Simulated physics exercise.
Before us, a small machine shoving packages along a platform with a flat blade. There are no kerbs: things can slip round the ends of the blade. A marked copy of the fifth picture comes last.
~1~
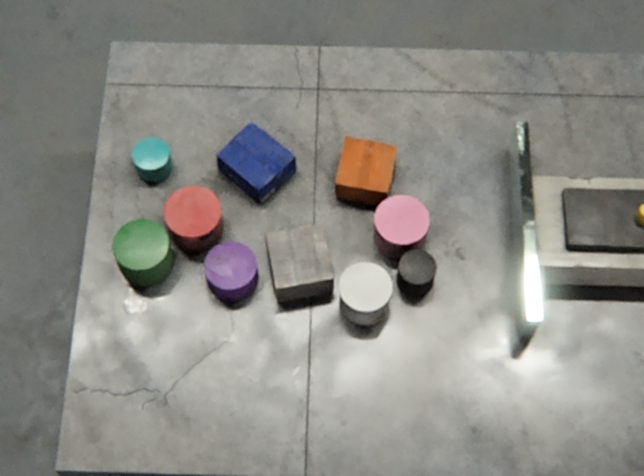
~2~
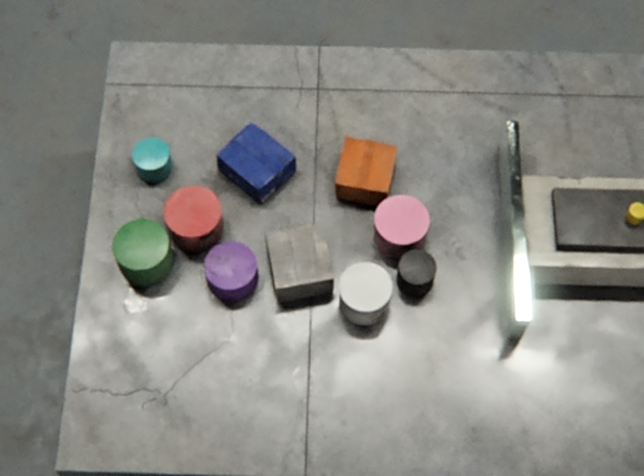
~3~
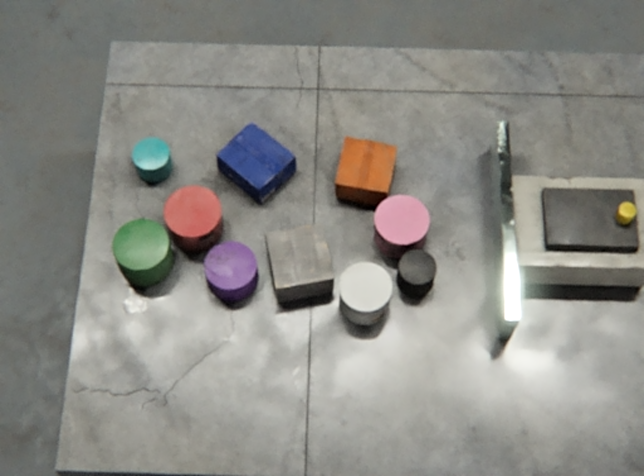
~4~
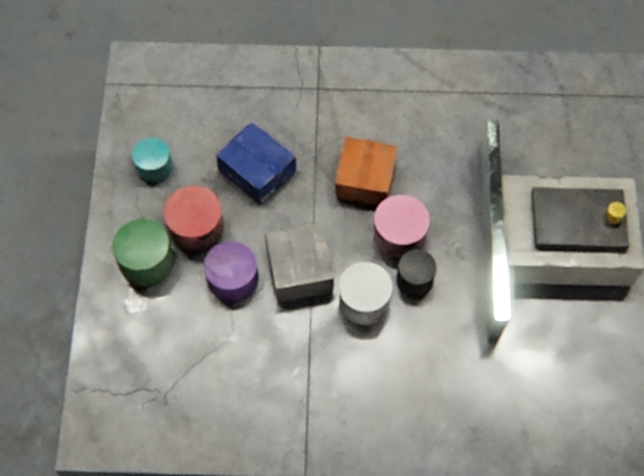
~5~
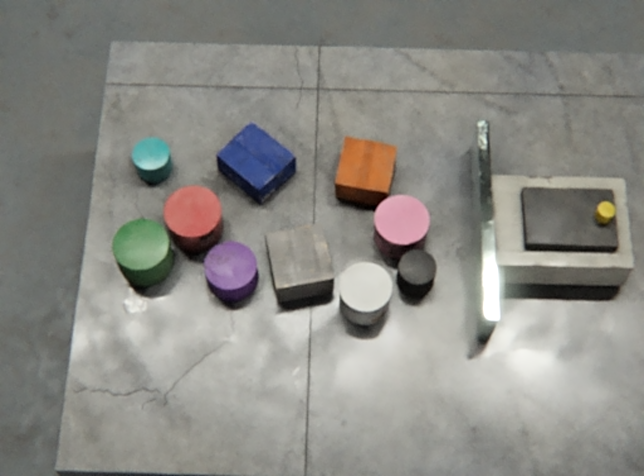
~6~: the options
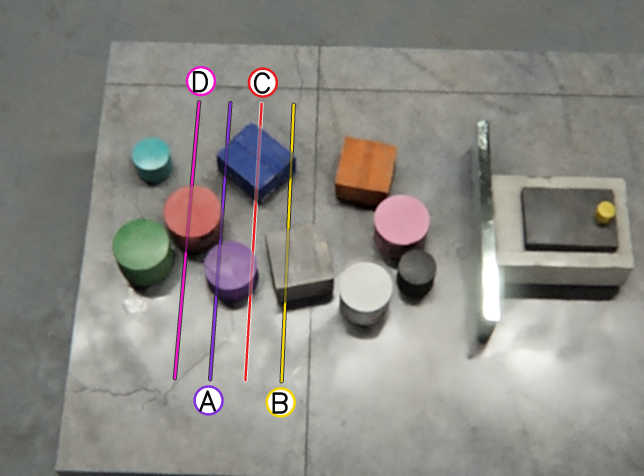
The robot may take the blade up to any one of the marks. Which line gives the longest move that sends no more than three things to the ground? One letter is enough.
The farthest such stop is D.
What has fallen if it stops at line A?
The turquoise canister.
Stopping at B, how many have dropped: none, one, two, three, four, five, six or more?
By then, none.
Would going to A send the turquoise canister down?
By then, yes.
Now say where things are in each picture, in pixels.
Green canister (143, 253); turquoise canister (153, 160); pink pail (400, 228), in the first picture.
Robot (594, 218); grey crate (300, 263), in the second picture.
Robot (584, 218); black canister (417, 273), in the third picture.
Robot (573, 218); red pail (195, 219), in the fourth picture.
Robot (562, 217); blue box (256, 162); green canister (143, 253); turquoise canister (153, 160), in the fifth picture.
On the marked copy, A at (221, 233); B at (288, 234); C at (254, 234); D at (188, 232).
Following D. Soon after the start, robot (454, 215); white pail (343, 309); orange parcel (345, 175).
Later, robot (345, 212); turquoise canister (119, 156); green canister (126, 250).
In the end, robot (263, 210); green canister over the edge; turquoise canister over the edge; three fallen.
As for the rest, A is within the limit but short; B is within the limit but short; C is within the limit but short.
